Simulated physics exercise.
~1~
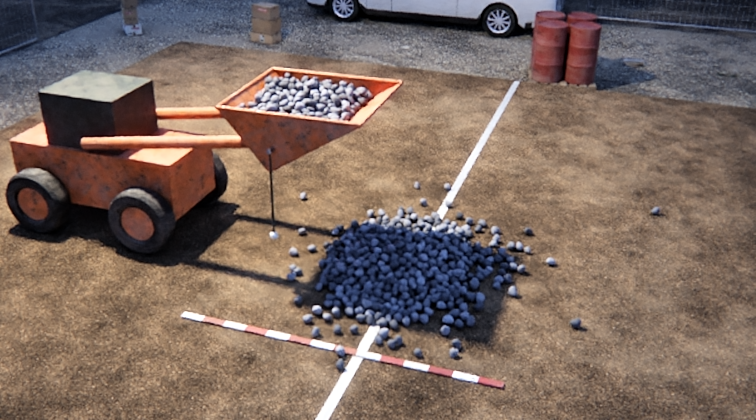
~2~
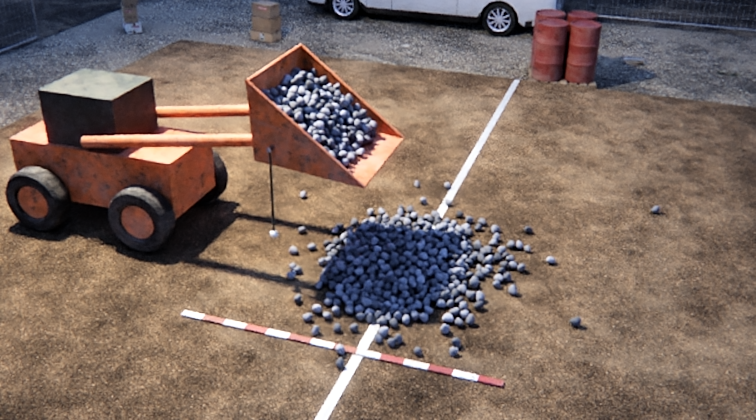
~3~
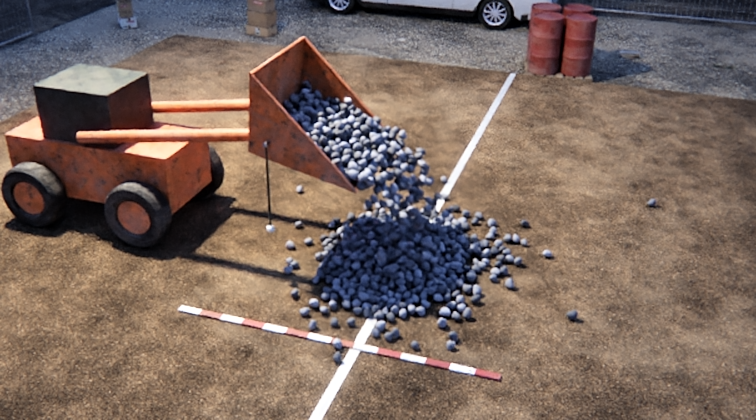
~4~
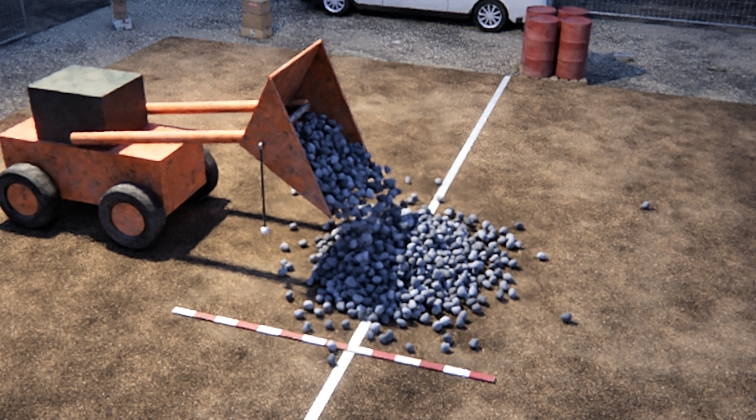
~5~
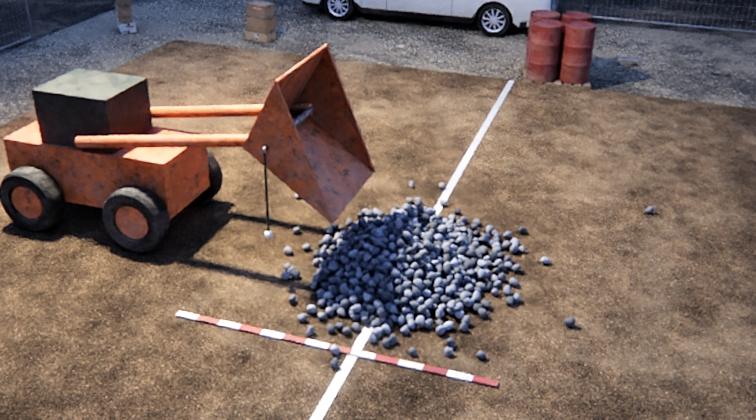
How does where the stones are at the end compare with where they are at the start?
At the start, some stones are up in the raised bucket and the rest lie in a pile on the ground, while at the end they are all on the ground, so as a whole they sit lower and a little further to the right.
